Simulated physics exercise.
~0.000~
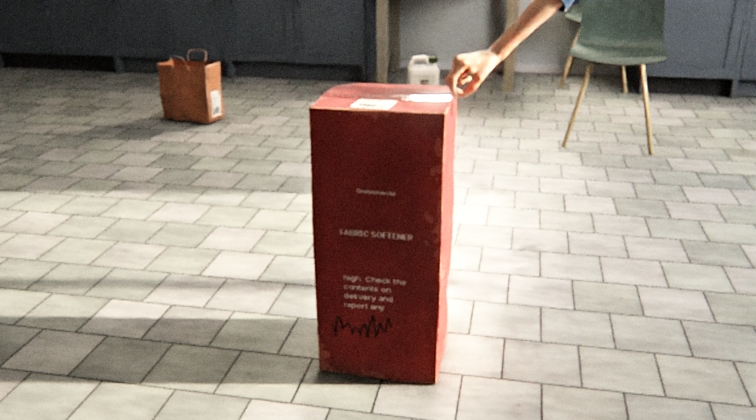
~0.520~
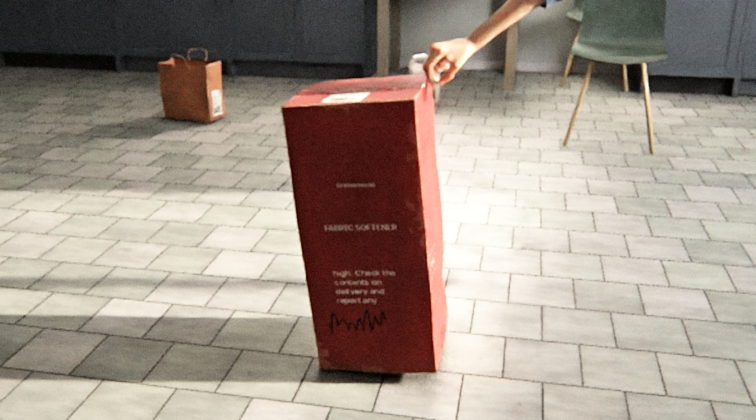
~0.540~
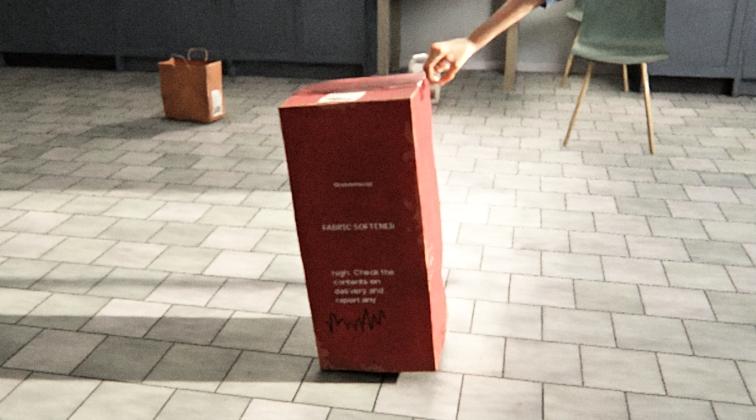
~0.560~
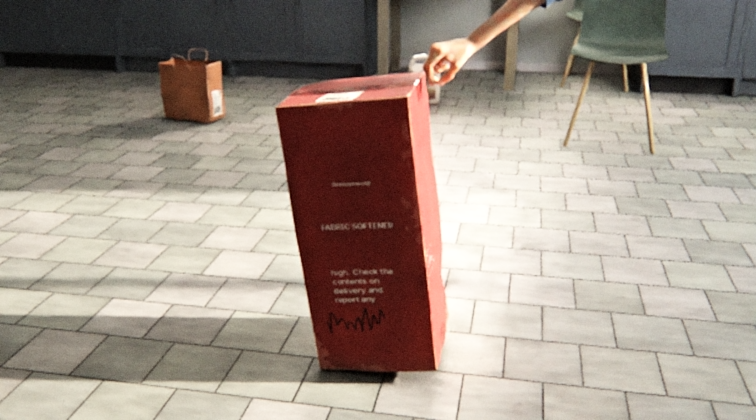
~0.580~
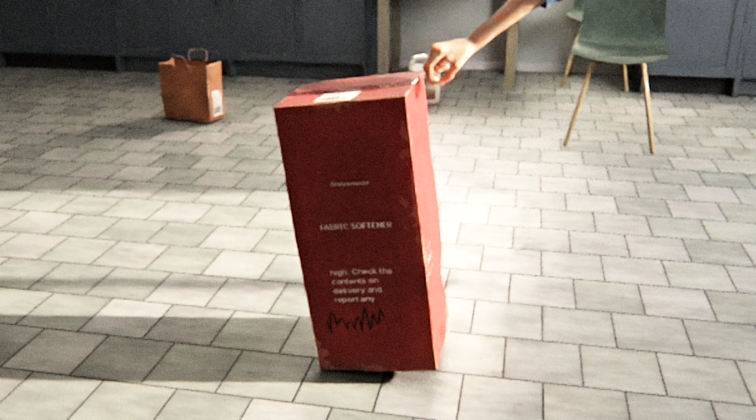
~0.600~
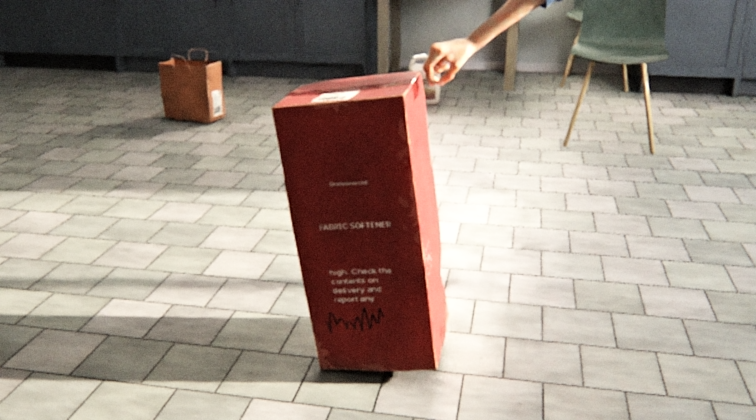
A tall red box of fabric softener stood upright on a tiled floor until a hand at its top right edge pushed it, and it tilted slightly left, then leaned a tiny bit more.
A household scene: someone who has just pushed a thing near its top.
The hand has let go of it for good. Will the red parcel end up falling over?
Result: Still standing.
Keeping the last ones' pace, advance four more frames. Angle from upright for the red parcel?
Then 8°.
By 0.84 s, red parcel upright near (386, 230).
When it is over (2.0 s), the red parcel rocks back upright, near (388, 231).
